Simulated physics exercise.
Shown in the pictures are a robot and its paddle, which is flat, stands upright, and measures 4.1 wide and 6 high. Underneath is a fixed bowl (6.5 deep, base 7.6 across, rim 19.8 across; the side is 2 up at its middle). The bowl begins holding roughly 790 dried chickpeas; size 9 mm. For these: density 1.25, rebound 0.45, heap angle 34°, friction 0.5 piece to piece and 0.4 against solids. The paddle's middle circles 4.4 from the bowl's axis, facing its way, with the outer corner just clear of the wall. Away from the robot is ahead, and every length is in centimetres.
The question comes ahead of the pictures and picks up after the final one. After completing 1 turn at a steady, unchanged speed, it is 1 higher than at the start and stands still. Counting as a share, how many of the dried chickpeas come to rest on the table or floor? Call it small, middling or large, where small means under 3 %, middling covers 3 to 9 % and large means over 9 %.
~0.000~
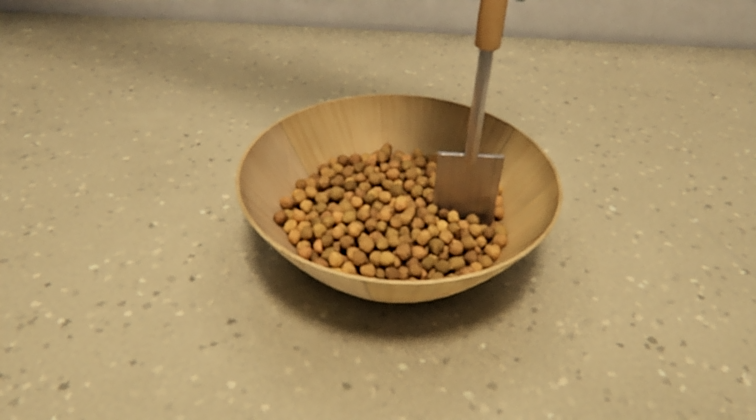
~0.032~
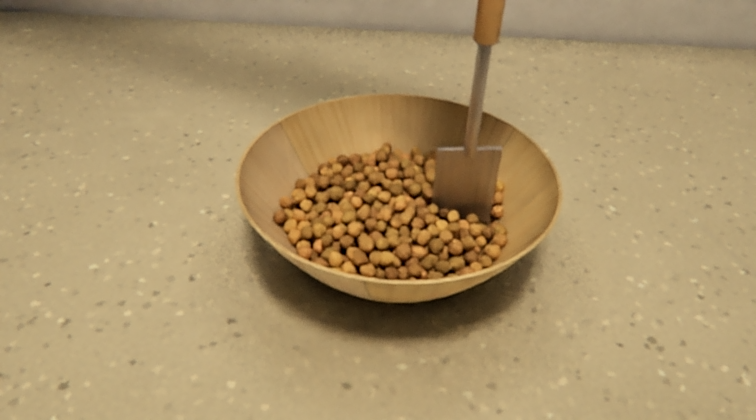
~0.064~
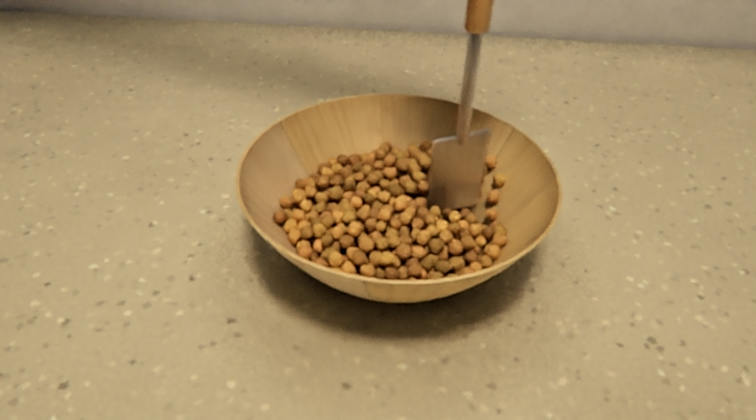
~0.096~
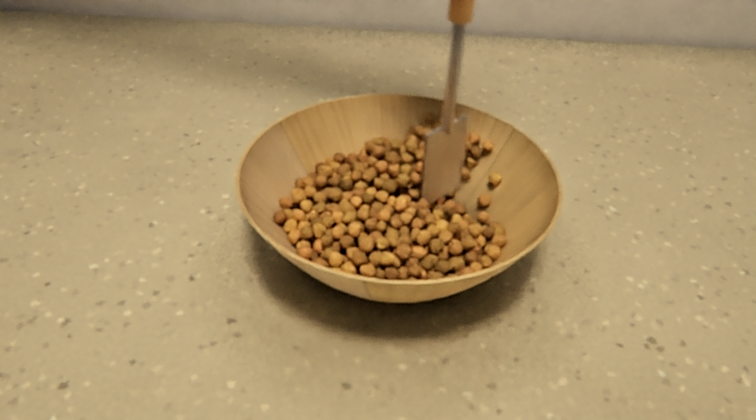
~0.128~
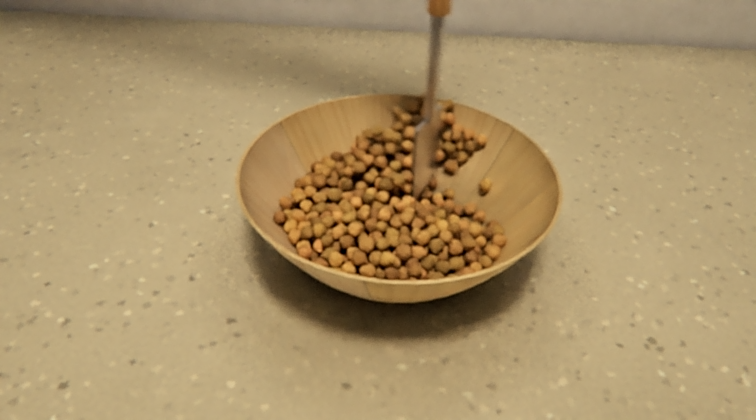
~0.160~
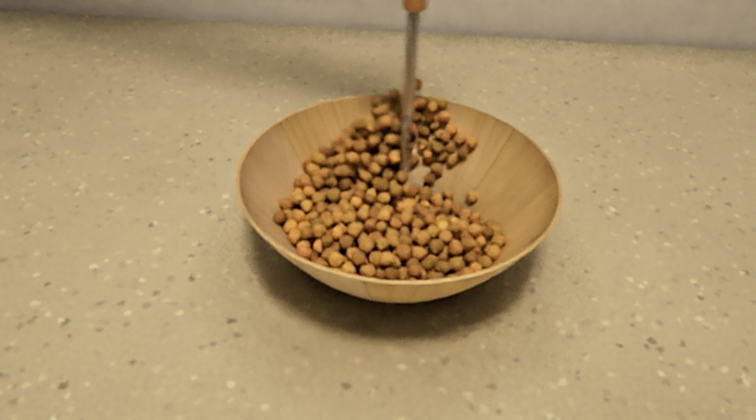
I would call it middling.
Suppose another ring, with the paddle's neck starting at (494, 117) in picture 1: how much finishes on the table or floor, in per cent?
About 5 percent ends up on the table or floor.
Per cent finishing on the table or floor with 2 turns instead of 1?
It would be near 10 per cent.
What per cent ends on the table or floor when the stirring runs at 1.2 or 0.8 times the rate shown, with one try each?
I'd expect near 15 per cent, then near 5 per cent.
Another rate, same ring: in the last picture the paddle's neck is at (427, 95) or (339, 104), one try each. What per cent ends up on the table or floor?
About 0 and 30 per cent.
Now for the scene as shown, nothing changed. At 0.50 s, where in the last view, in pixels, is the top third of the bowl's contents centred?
In the final view it lies at about (443, 239).
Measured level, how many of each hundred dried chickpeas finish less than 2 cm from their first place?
Around 35 in a hundred.
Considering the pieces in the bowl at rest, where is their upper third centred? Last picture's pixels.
Looks like roughly (439, 197) to me.
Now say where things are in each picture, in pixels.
Paddle neck at (474, 133), 0° round; upper third of the load around (391, 207), from x 280 to 500, top at y 150; 788 in the bowl, in the first picture.
Paddle neck at (473, 127), 8° round; upper third of the load around (392, 202), from x 280 to 500, top at y 150, in the second picture.
Paddle neck at (465, 115), 27° round; upper third of the load around (395, 195), from x 280 to 500, top at y 140, in the third picture.
Paddle neck at (450, 104), 47° round; upper third of the load around (395, 182), from x 280 to 500, top at y 115, in the fourth picture.
Paddle neck at (431, 96), 66° round; upper third of the load around (389, 173), from x 280 to 500, top at y 100, in the fifth picture.
Paddle neck at (409, 92), 86° round; upper third of the load around (378, 166), from x 280 to 500, top at y 85; 788 in the bowl, in the sixth picture.
By 0.33 s, 191° round, highest piece 9 above the table; 773 in the bowl, 3 on the table or floor, 12 in flight or on the tool.
By 0.50 s, 295° round, highest piece 8 above the table; 753 in the bowl, 26 on the table or floor, 9 in flight or on the tool.
By 0.79 s, 0° round, highest piece 6 above the table; 745 in the bowl, 43 on the table or floor.
By 1.49 s, 0° round, highest piece 6 above the table; 745 in the bowl, 43 on the table or floor.
Final count, 745 in the bowl, 43 on the table or floor. That is 5 % on the table or floor.
